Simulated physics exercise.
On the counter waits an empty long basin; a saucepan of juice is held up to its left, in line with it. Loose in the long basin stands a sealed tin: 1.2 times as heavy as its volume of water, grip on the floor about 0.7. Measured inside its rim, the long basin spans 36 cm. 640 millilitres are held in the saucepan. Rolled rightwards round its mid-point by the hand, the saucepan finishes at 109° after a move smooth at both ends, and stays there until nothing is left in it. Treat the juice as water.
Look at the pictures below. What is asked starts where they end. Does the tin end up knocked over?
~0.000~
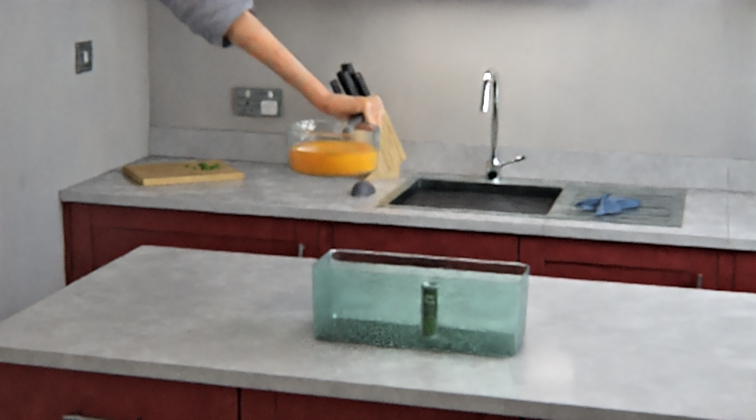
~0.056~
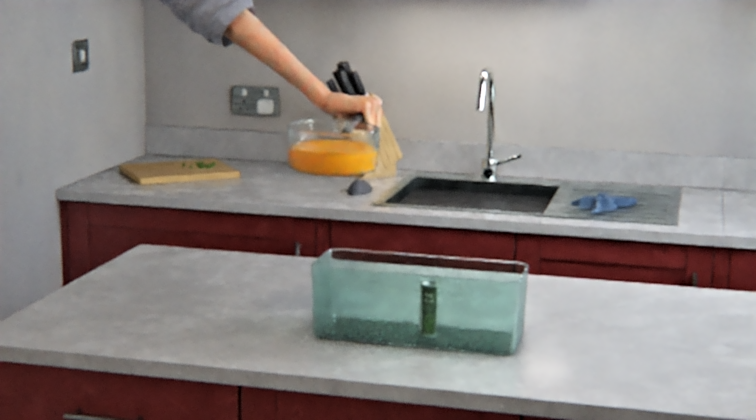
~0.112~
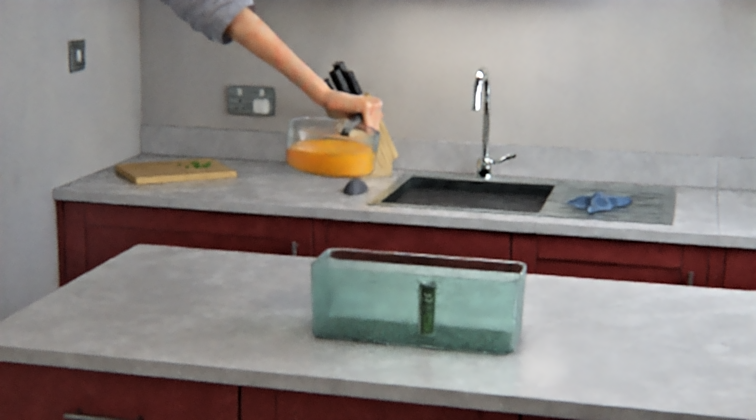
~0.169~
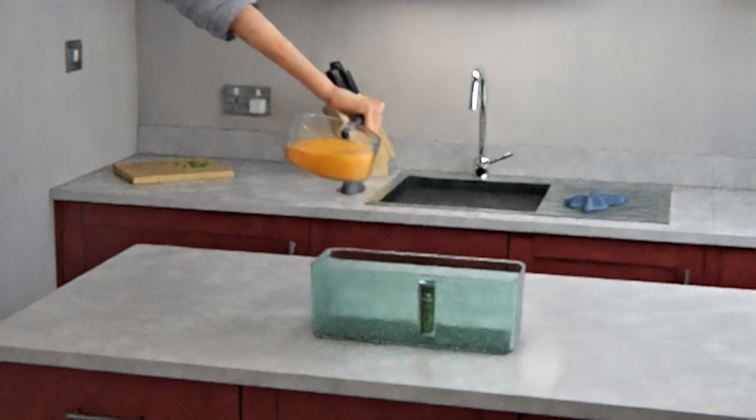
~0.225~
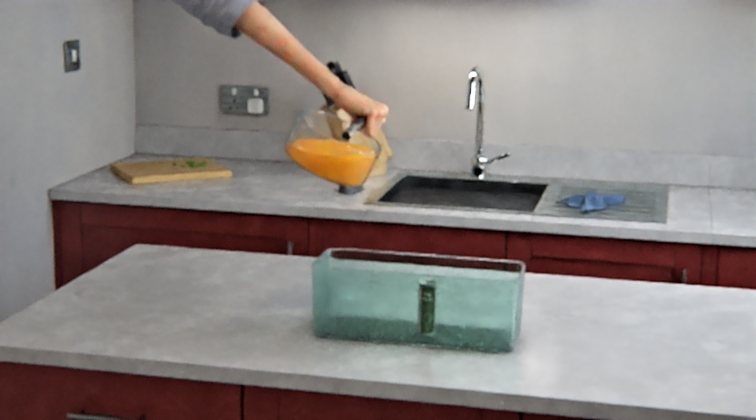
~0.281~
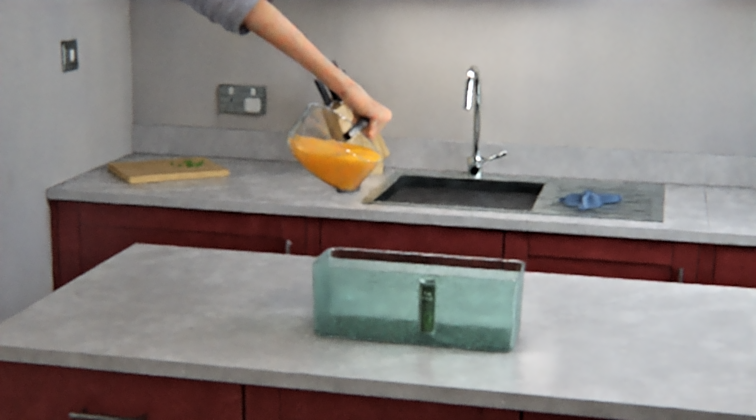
Watch, it's going to be unseated.
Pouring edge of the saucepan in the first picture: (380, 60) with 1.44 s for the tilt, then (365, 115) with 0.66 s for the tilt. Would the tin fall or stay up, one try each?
Try 1: Tipped over; try 2: Still standing.
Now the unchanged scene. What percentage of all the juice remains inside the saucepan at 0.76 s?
Around 5 in a hundred.
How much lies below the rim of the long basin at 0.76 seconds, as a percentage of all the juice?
The share is close to 84 percent.
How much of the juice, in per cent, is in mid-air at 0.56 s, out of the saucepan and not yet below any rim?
Around 56 percent.
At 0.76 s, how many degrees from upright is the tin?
Lean: Around 10° from upright.
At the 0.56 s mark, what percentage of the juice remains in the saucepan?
Near 24 in a hundred.
Then, 0.56 s in, the tilt is 97° and 23 per cent is still to pour; the tin stands where it began.
Then, 0.76 s in, the tilt is 109° and 5 per cent is still to pour; the tin leans 11°.
Then, 0.98 s in, the tilt is 109° and 0 per cent is still to pour; the tin leans 45°.
Then, 1.21 s in, the tilt is 109° and 0 per cent is still to pour; the tin lies on its side.
Finally, the tin lies on its side.
